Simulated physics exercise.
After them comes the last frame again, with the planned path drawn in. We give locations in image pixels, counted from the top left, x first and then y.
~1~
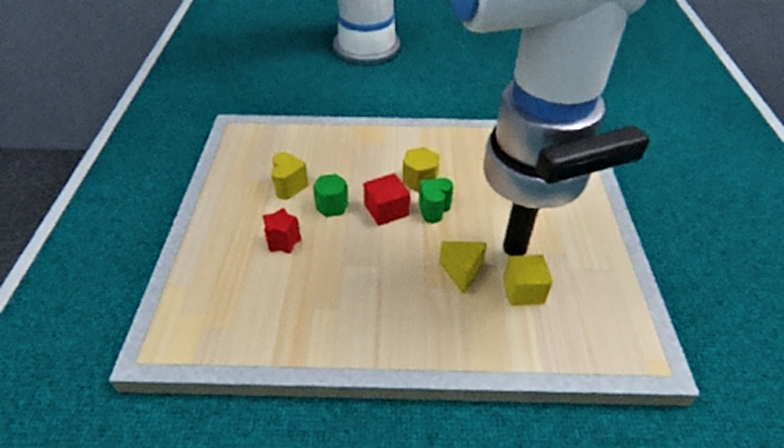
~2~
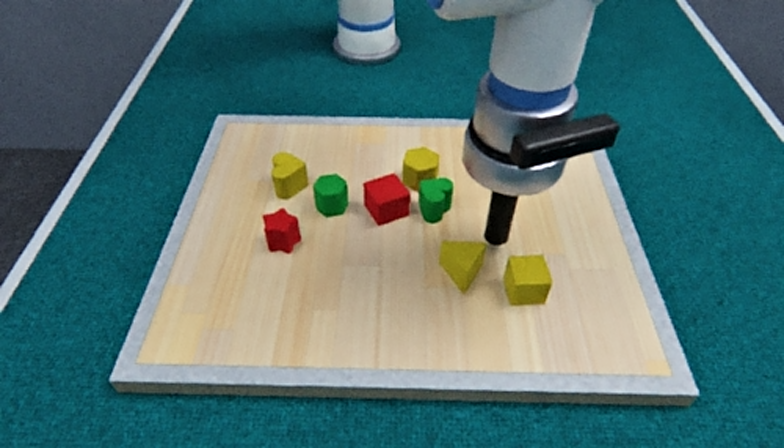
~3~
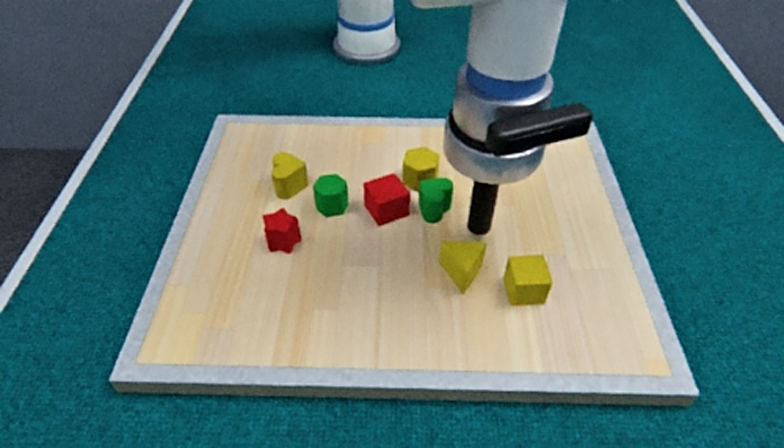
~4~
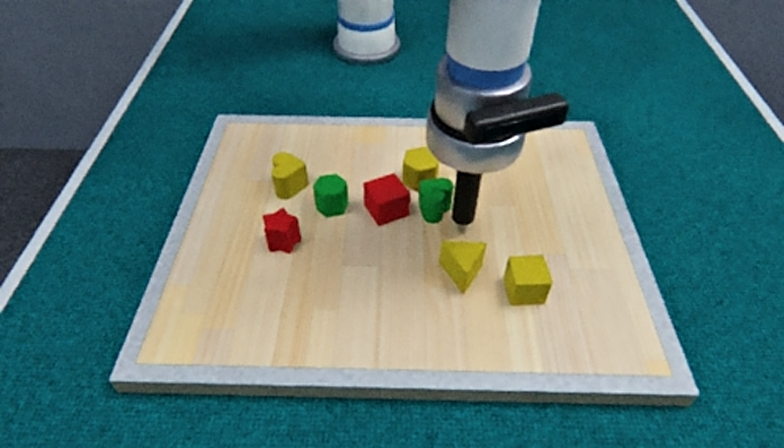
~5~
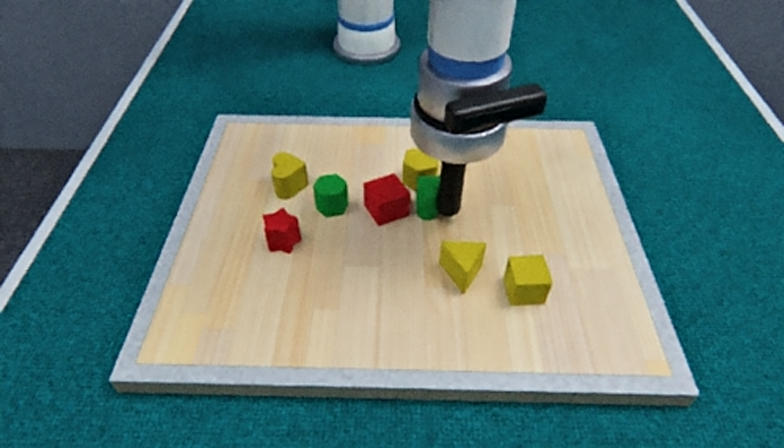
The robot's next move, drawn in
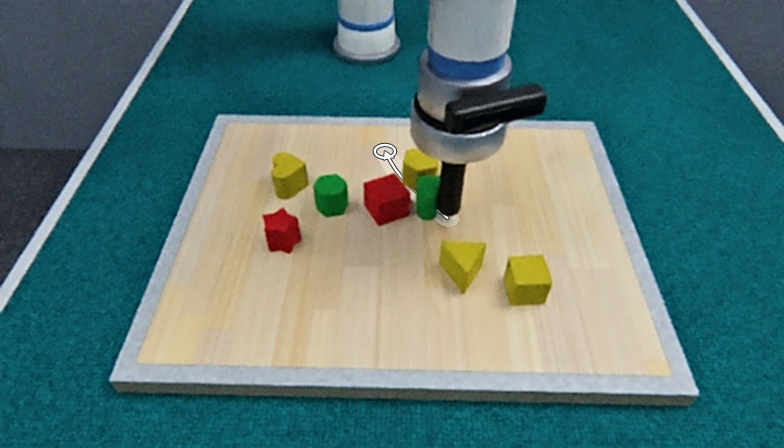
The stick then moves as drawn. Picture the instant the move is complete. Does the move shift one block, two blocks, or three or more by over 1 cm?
My prediction: Two blocks.
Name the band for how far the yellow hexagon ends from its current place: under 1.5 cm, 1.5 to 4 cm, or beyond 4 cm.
It slides well over 4 cm.
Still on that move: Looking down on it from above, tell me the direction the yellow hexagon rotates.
From the top, the block rotates clockwise.
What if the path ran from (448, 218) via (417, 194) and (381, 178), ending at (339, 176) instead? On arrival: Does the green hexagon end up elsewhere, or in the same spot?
It keeps its position.
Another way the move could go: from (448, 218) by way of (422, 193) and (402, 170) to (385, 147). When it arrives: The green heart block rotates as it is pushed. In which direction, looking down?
I'd predict that, seen from above, the green heart block rotates counter-clockwise.
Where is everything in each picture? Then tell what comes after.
In the first frame, stick's lower end at (515, 248); red square at (387, 188); yellow hexagon at (421, 158); green heart block at (436, 188).
In the second frame, stick at (496, 237); blocks still.
In the third frame, stick at (479, 227); blocks still.
In the fourth frame, stick at (463, 217); blocks still.
In the fifth frame, stick at (449, 209); red square at (387, 188); yellow hexagon at (421, 158); green heart block at (432, 185).
Drawn move, from (448, 218) over (409, 185) to (385, 151).
On the path given first. One third of the way, stick at (422, 186); yellow hexagon at (411, 143), turned 30° clockwise; green heart block at (405, 164).
Two thirds of the way, stick at (399, 164); yellow hexagon at (404, 127), turned 90° clockwise; green heart block at (381, 144).
At the end, stick at (385, 142); red square still; yellow hexagon at (404, 119), turned 135° clockwise; green heart block at (364, 131), turned 50° anticlockwise.
